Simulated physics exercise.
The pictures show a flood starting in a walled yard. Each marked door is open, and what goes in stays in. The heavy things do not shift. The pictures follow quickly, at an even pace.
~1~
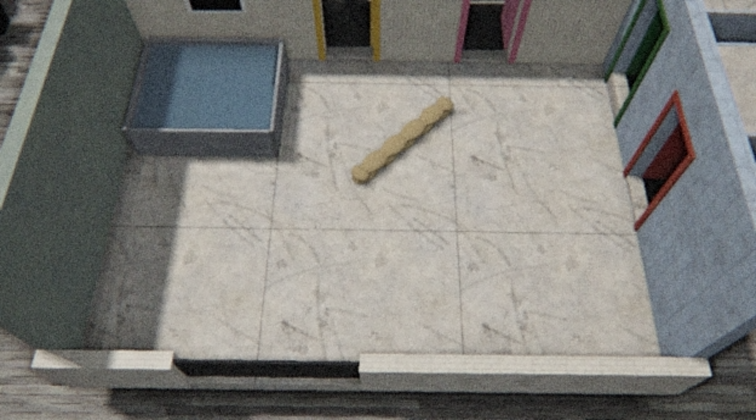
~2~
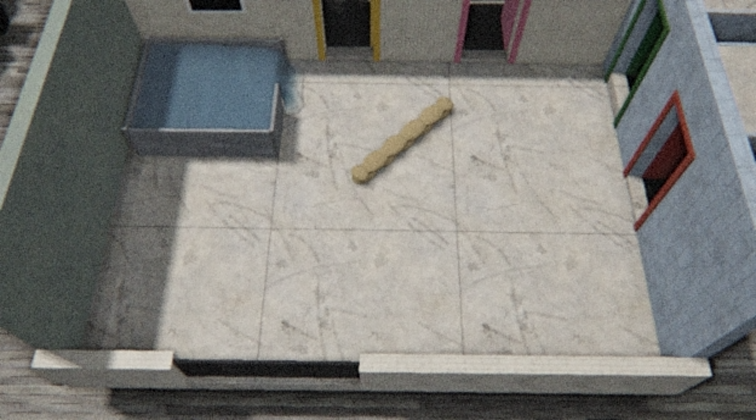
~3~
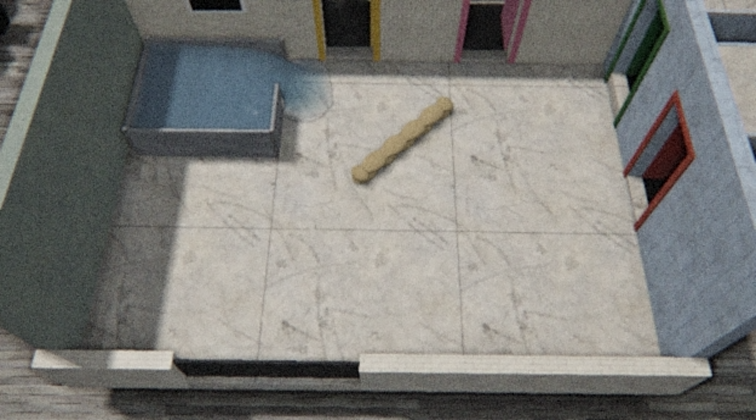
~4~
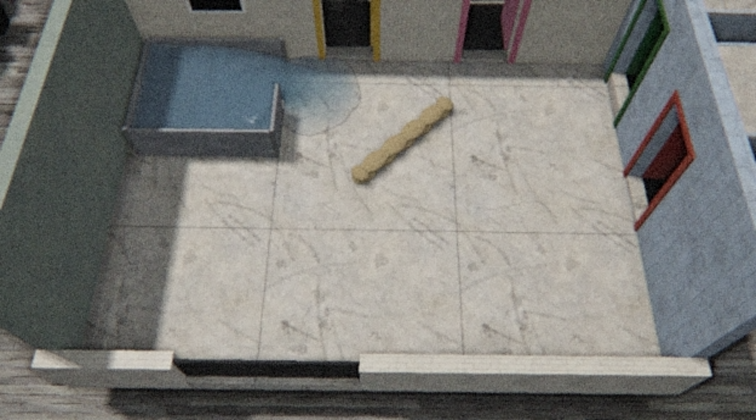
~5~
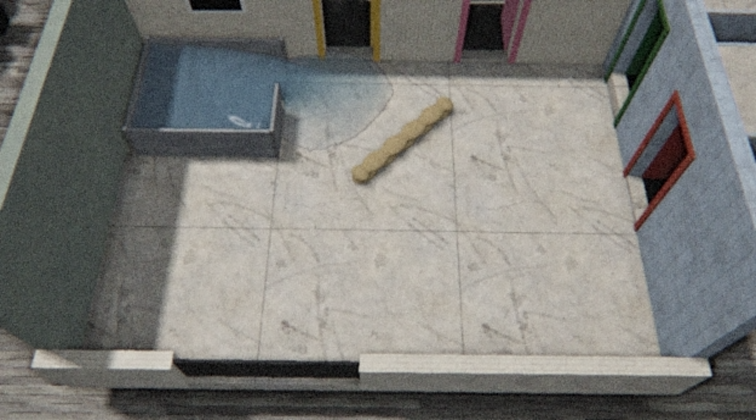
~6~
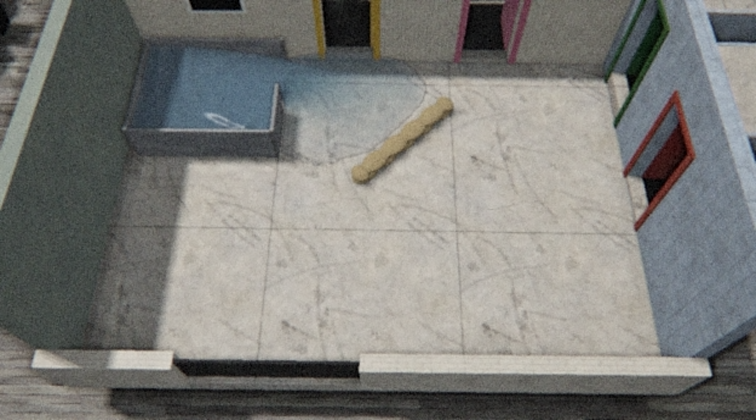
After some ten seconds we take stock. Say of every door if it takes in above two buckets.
One by one: The pink door floods; the yellow door floods; the red door holds within the limit; the green door holds within the limit.
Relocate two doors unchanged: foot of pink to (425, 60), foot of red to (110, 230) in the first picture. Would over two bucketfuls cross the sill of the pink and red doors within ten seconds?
One by one: Pink door goes over, red door holds.
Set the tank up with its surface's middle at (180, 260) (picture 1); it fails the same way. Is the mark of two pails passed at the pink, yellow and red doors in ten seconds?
One by one: Pink door keeps below it, yellow door stays under, red door goes over.
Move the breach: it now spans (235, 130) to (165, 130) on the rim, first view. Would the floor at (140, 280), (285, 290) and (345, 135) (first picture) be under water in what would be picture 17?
In turn: Under water, covered, dry.
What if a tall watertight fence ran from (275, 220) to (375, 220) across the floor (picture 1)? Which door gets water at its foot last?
That is the red door.
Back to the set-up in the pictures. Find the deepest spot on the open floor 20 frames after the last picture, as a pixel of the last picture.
Near (606, 88).
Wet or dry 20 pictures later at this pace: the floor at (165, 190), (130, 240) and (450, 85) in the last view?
As listed: Clear, clear, flooded.
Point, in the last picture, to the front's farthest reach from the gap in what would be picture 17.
At about (602, 65).
A moment on, water covers 15 % of the floor; the pink door wet at the sill, nothing in, the yellow door under two buckets in, the red door not reached, the green door not reached.
Next, water covers 25 % of the floor; the pink door wet at the sill, nothing in, the yellow door over two buckets in, the red door not reached, the green door wet at the sill, nothing in.
Then, water covers 35 % of the floor; the pink door over two buckets in, the yellow door far over two buckets in, the red door wet at the sill, nothing in, the green door under two buckets in.
Later, water covers 60 % of the floor; the pink door far over two buckets in, the yellow door far over two buckets in, the red door wet at the sill, nothing in, the green door under two buckets in.
In the end, water covers 90 % of the floor; the pink door far over two buckets in, the yellow door far over two buckets in, the red door under two buckets in, the green door under two buckets in.
